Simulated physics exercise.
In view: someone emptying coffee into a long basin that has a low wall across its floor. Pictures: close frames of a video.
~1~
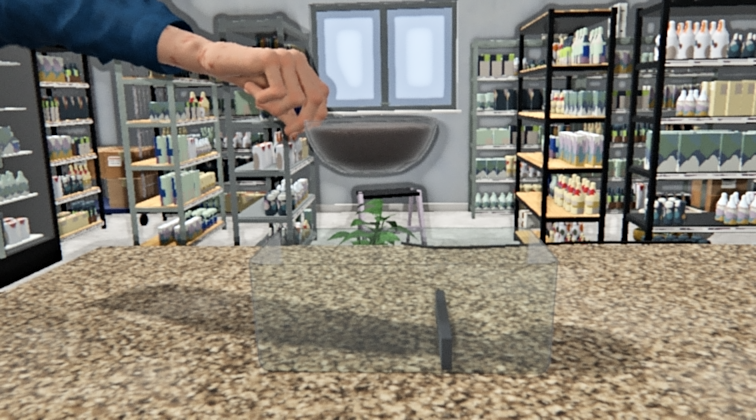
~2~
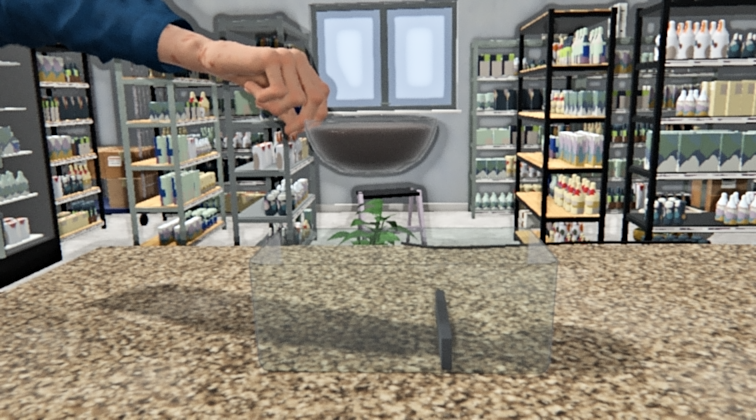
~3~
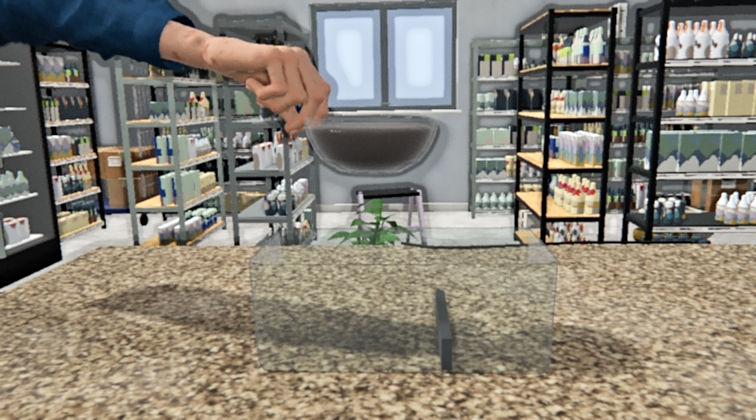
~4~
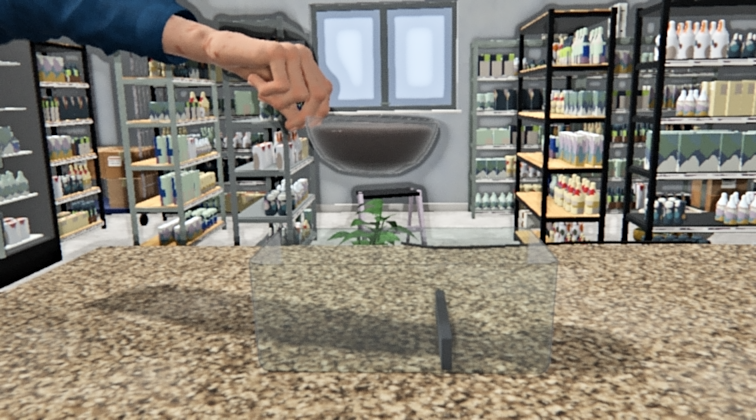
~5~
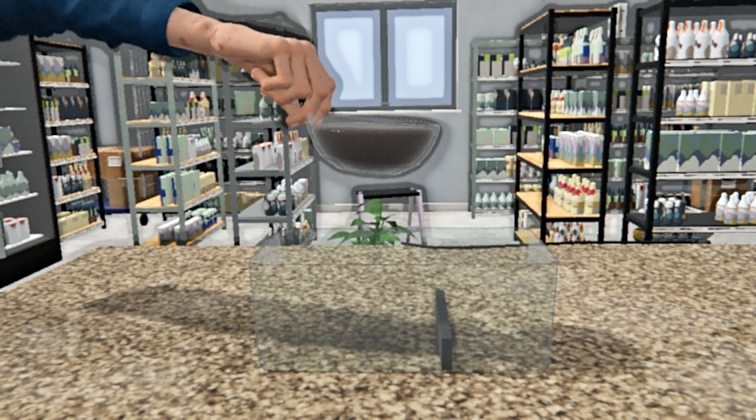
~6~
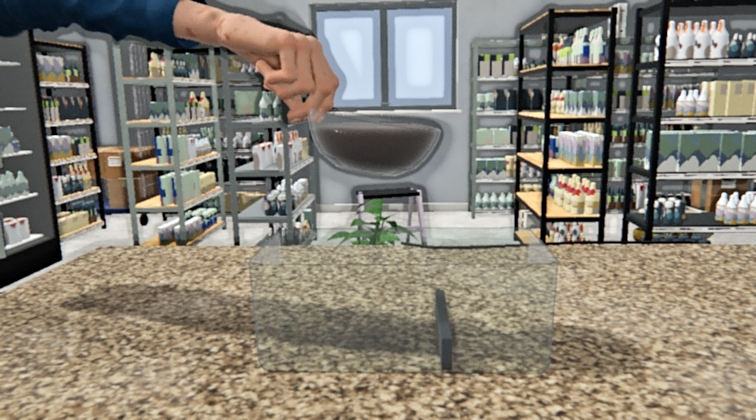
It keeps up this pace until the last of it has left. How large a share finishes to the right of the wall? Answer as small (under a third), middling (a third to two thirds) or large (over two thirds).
Large, over two thirds.
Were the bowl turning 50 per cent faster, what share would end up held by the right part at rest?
It comes to about 85 per cent.
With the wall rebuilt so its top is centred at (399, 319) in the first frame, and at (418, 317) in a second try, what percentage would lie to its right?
The first placement leaves close to 95 per cent, the second close to 90 per cent.
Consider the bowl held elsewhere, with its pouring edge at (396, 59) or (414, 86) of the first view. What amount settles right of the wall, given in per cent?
Result, first then second: About 75 % and about 80 %.
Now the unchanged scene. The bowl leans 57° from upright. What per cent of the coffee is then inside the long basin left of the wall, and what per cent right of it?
0 per cent left, 30 per cent right.
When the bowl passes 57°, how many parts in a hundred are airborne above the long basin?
I'd put it near 35 per cent.
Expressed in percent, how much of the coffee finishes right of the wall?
Some 90 parts in a hundred.
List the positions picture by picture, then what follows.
Tilt 0°; pouring edge (436, 120); surface from (310, 128) to (433, 126); the long basin's rim runs from (265, 246) to (543, 245); the wall's top is at (443, 313), in the first picture.
Tilt 0°; pouring edge (436, 120); surface from (310, 128) to (434, 126), in the second picture.
Tilt 2°; pouring edge (437, 122); surface from (310, 127) to (434, 127), in the third picture.
Tilt 4°; pouring edge (438, 124); surface from (312, 127) to (434, 128), in the fourth picture.
Tilt 7°; pouring edge (438, 128); surface from (314, 127) to (436, 129), in the fifth picture.
Tilt 11°; pouring edge (439, 132); surface from (315, 127) to (438, 128), in the sixth picture.
A moment on, the bowl is tipped part way and 38 per cent is still to pour, 1 is left of the wall and 29 right of it.
Next, the bowl is tipped on its side and 2 per cent is still to pour, 8 is left of the wall and 86 right of it.
Then the bowl is tipped on its side and 0 per cent is still to pour, 11 is left of the wall and 88 right of it.
Later the bowl is tipped on its side and 0 per cent is still to pour, 11 is left of the wall and 88 right of it.
At rest 11 per cent lies left of the wall, 88 right of it and 0 outside.
